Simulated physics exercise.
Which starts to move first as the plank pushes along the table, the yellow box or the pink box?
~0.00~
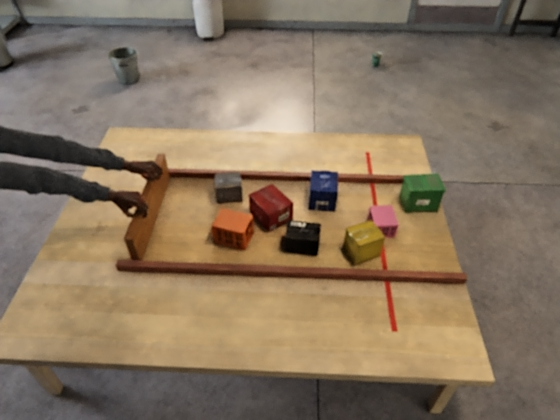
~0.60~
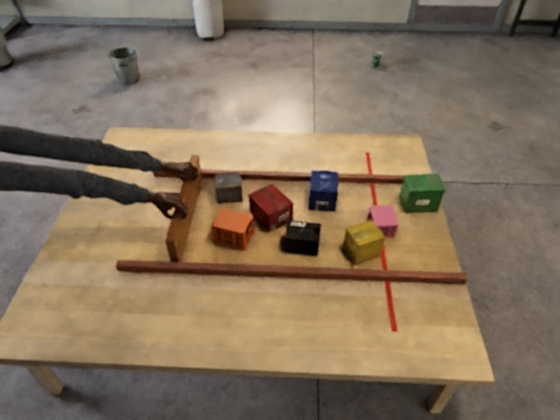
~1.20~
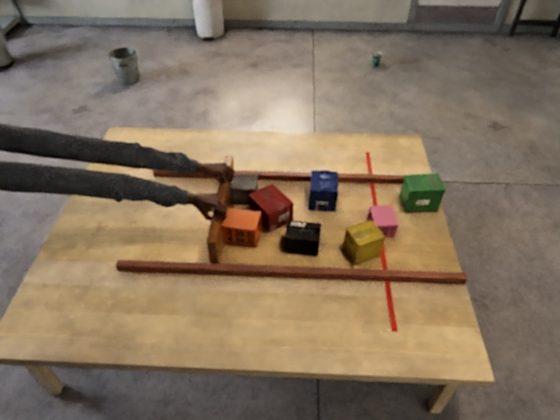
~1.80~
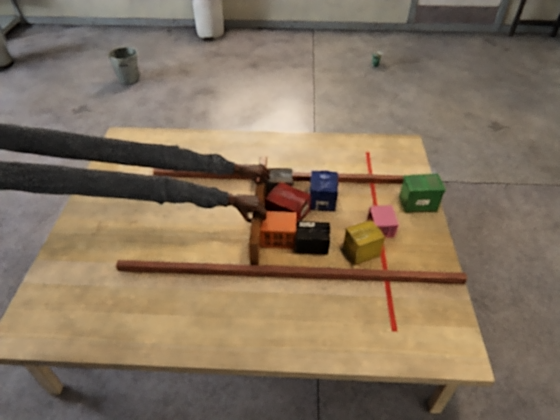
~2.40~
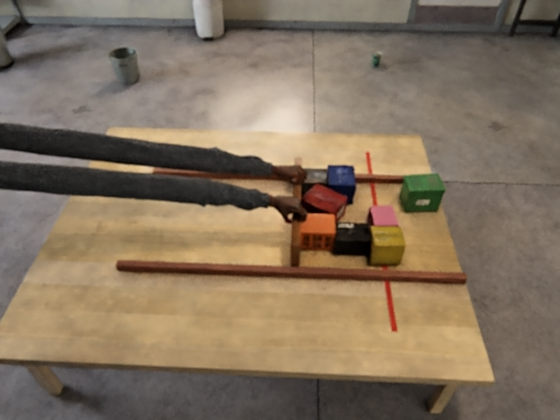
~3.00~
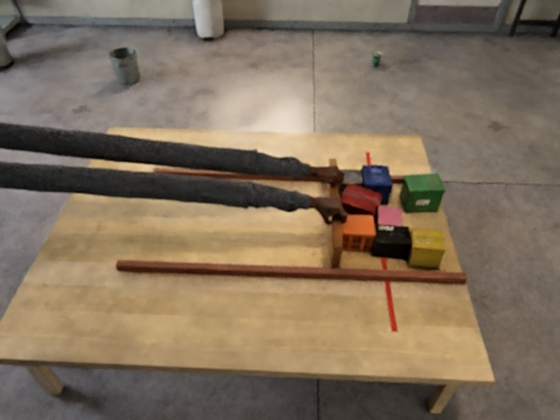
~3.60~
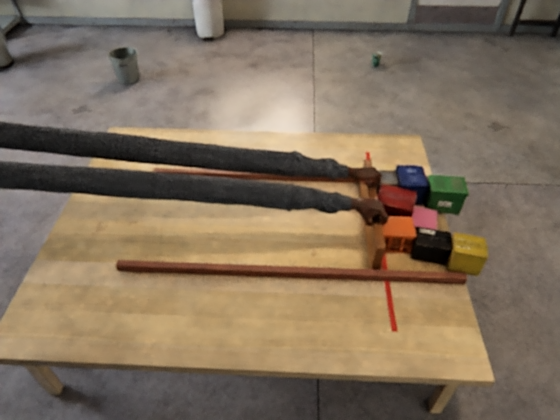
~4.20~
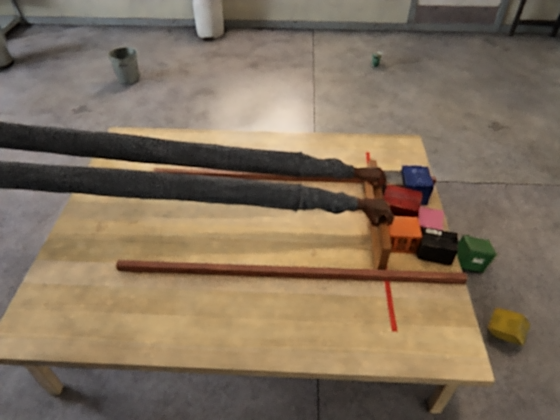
The yellow box starts to move first, while the pink box stays where it is until later in the push.
In this clip, a person's hands push an upright plank rightward along a wooden table, gathering scattered coloured boxes and shoving them along. The plank stops around the red tape as the yellow and green boxes go over the right edge, leaving the others bunched ahead of it.
